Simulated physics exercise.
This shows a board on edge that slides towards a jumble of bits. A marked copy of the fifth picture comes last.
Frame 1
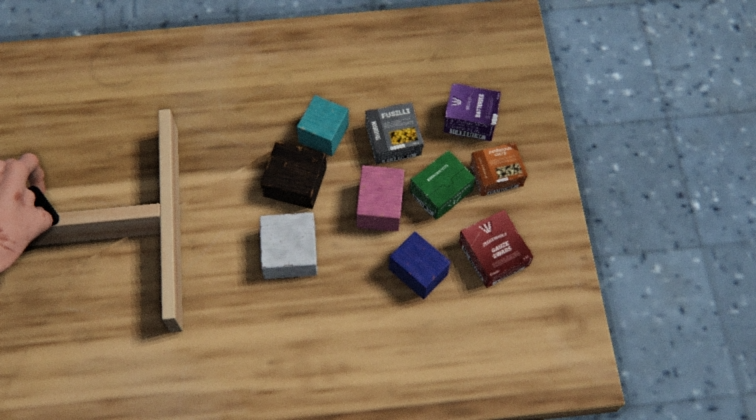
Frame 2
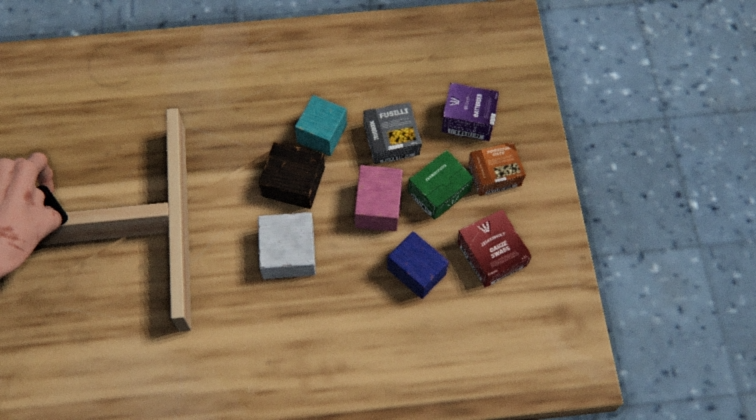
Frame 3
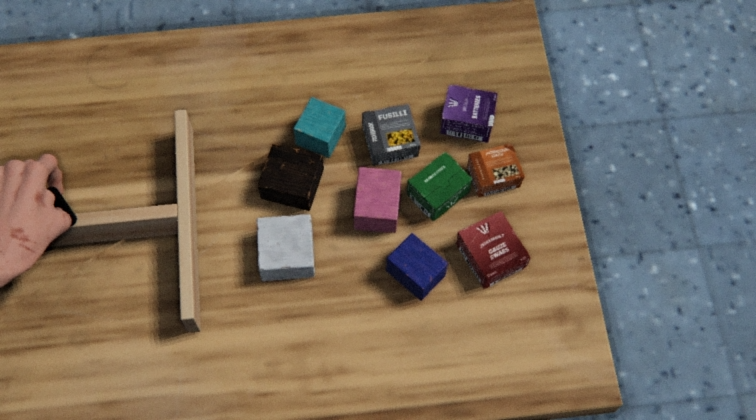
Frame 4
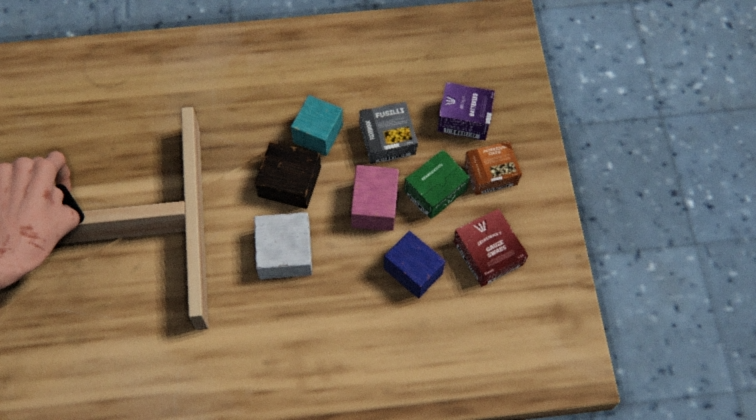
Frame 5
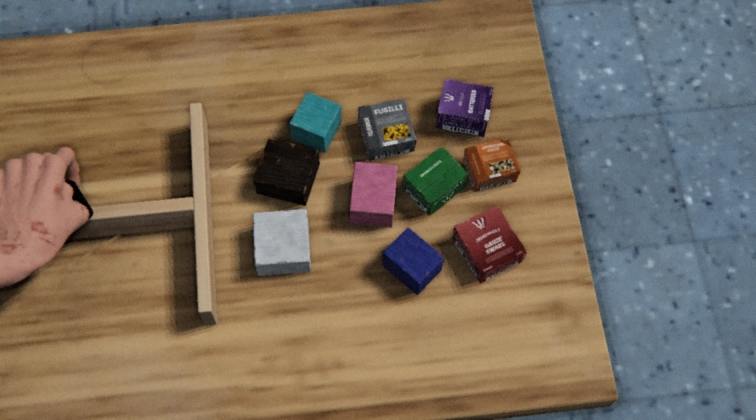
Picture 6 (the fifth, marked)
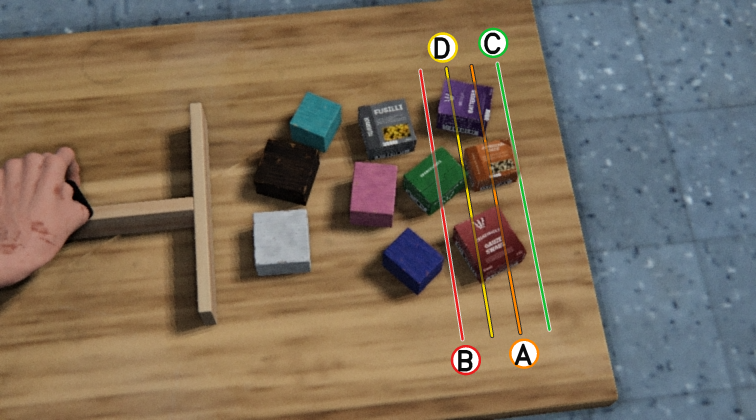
A hand at the left edge holds a T-shaped wooden pusher on a wood-grain table, seen from above, with speckled blue flooring beyond it. To the right lie turquoise, black, white, pink, green and blue blocks, with grey, purple, orange and red packets among and beyond them. The hand slides the upright board slowly rightward, narrowing the gap, while the pieces keep their arrangement and the view shifts very slightly.
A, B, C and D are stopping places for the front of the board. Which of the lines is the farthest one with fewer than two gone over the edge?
B.
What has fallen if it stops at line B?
The orange packet.
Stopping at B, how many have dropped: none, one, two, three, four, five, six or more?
One.
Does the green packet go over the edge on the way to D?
Yes.
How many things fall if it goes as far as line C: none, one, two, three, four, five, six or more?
Six or more.
On the marked copy, A at (494, 191); B at (440, 197); C at (522, 188); D at (468, 194).
Taking B. A third of the way, board (287, 193); white block (325, 238); black block (319, 167).
Two thirds of the way, board (374, 185); orange packet (541, 153); green packet (505, 186).
When it is over, board (437, 178); orange packet over the edge; green packet (563, 183); one fallen.
As for the rest, A drops three; C drops six; D drops three.
